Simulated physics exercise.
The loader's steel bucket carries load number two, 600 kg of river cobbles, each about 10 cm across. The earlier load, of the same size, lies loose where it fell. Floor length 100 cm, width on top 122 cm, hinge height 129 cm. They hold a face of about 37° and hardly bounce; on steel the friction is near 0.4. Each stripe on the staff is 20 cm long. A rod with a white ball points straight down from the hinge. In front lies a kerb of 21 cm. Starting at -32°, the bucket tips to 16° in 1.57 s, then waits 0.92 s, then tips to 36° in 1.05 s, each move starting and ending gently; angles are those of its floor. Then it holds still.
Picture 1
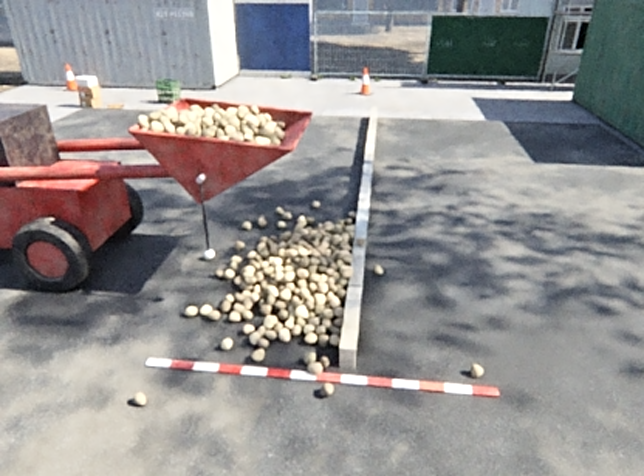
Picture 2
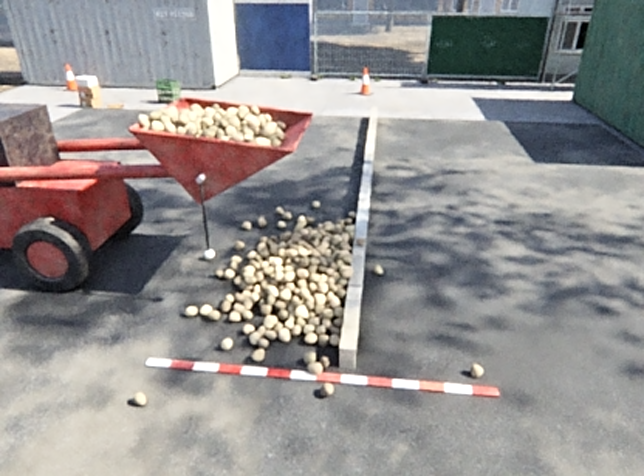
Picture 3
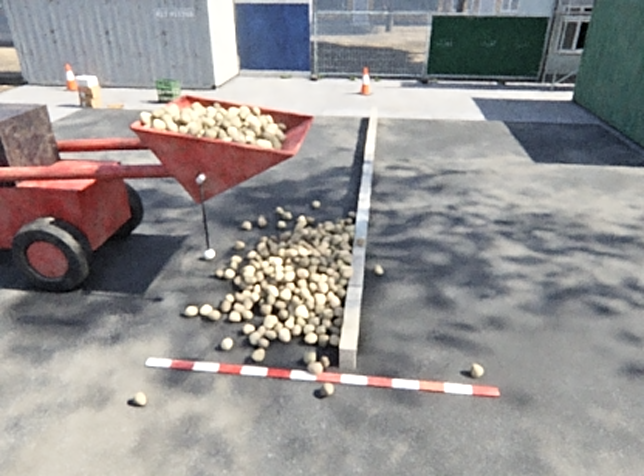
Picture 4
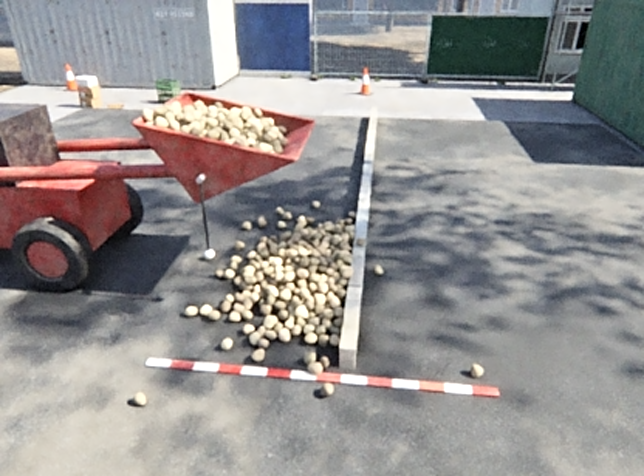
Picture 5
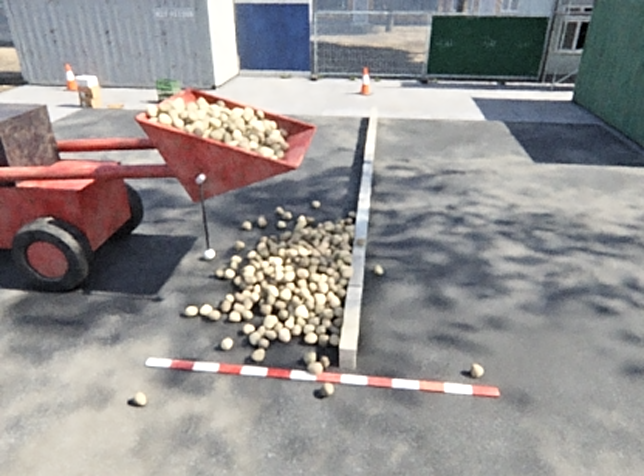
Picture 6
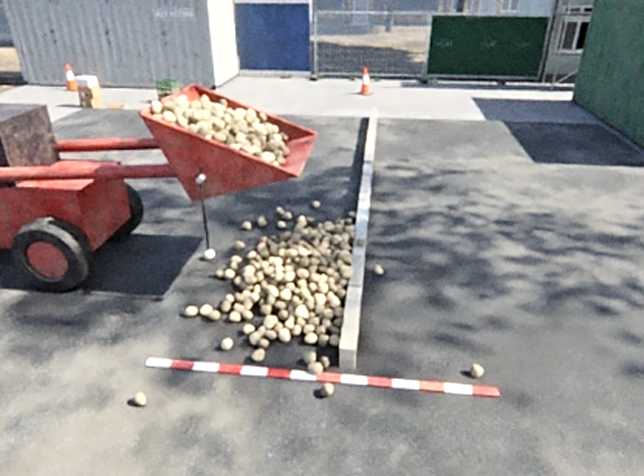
A red loader's bucket full of round stones tilts gradually to the right above a loose pile.
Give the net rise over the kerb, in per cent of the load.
Roughly 17 per cent of a load more.
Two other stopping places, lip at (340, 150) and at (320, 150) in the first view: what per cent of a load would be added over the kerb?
About 75 and 45 per cent.
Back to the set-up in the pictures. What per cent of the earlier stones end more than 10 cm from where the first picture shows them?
About 5 per cent.
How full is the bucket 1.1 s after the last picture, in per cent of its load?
It holds some 90 per cent.
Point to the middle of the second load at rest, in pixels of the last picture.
Around (327, 254).
Then, 0.6 s after the last picture the floor is at 9°; in per cent of one load, 100 in the bucket, 100 on this side of the kerb; the foremost stones are at (366, 268).
Then, 1.1 s after the last picture the floor is at 16°; in per cent of one load, 88 in the bucket, 111 on this side of the kerb; the foremost stones are at (366, 268).
Then, 3.4 s after the last picture the floor is at 36°; in per cent of one load, 0 in the bucket, 183 on this side of the kerb, 17 over the kerb; the foremost stones are at (465, 296).
Then, 6.2 s after the last picture the floor is at 36°; in per cent of one load, 0 in the bucket, 183 on this side of the kerb, 17 over the kerb; the foremost stones are at (465, 296). Net gain over the kerb, 17.
